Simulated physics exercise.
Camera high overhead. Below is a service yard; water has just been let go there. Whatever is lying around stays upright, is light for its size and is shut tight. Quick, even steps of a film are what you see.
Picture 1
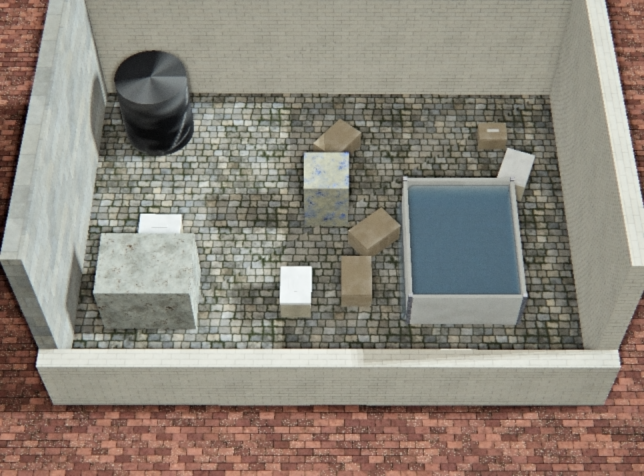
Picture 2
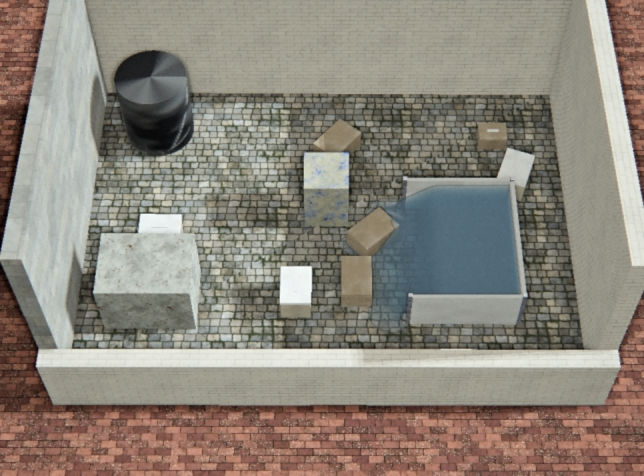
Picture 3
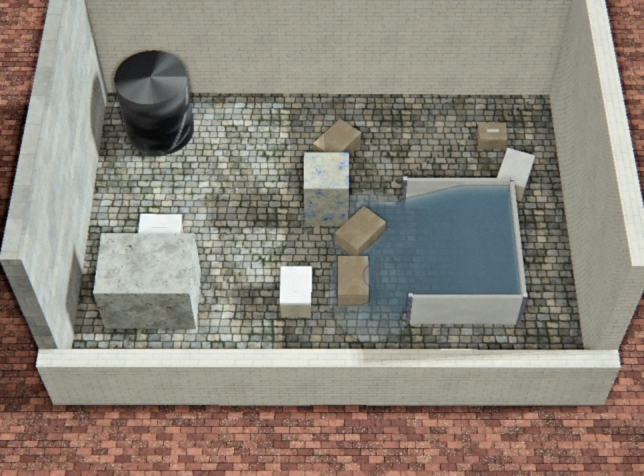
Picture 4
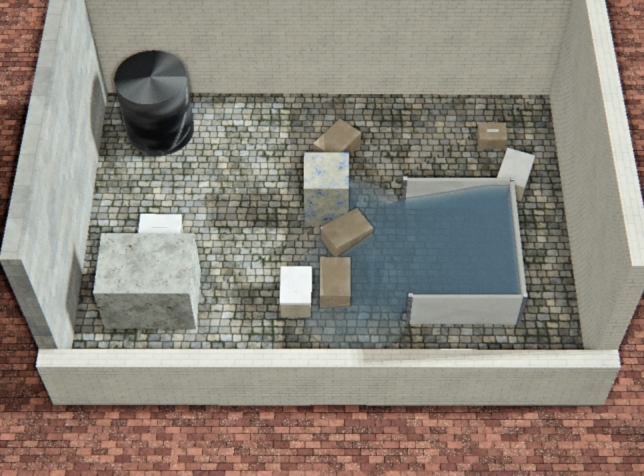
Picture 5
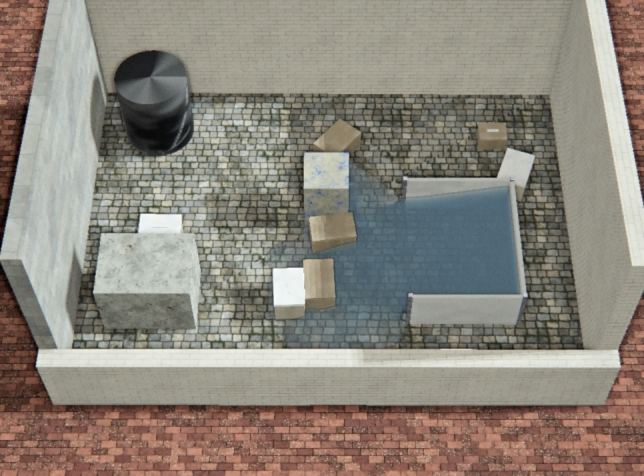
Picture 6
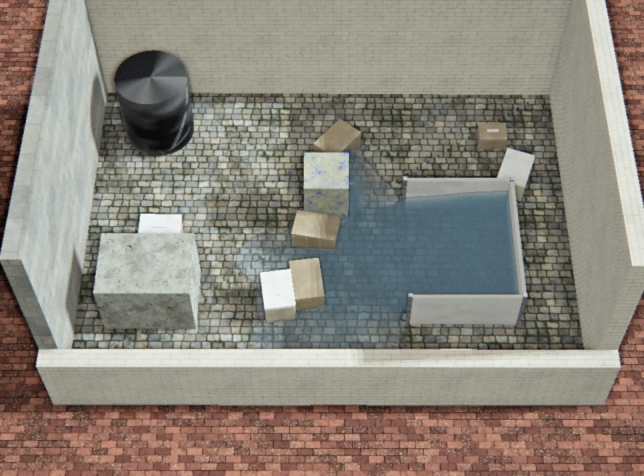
Water spreading left from an open-sided tank across a walled cobbled yard, pushing two brown crates and then a white box leftward.
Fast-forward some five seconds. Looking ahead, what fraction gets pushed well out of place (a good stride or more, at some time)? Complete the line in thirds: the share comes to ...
The share comes to between one and two thirds.
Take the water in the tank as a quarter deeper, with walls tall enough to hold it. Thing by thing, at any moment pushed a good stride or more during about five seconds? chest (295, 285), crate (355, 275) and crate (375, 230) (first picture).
Note, in sequence: Past that mark / past that mark / past that mark.
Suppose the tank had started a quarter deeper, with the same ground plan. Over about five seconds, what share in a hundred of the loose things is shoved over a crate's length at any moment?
I make it 70 per cent.
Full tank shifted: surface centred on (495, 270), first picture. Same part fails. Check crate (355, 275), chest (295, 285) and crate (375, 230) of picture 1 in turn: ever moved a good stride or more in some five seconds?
The three, one by one: Past that mark, past that mark and short of that.
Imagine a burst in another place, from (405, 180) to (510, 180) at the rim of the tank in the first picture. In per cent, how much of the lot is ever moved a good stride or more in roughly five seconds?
Close to 30 in a hundred.
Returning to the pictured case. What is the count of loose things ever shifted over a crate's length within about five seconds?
My tally gives 4.
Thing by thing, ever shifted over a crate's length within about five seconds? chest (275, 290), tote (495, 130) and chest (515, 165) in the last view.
Working through them in turn, I get shoved clear, never that far off, then never that far off.
A moment on, 3 of 7 are well off their spots; 0 afloat.
Next, 3 of 7 are well off their spots; 2 afloat.
Later, 4 of 7 are well off their spots; 4 afloat.
In the end, 4 of 7 are well off their spots, and 4 have been at some point; 2 afloat.
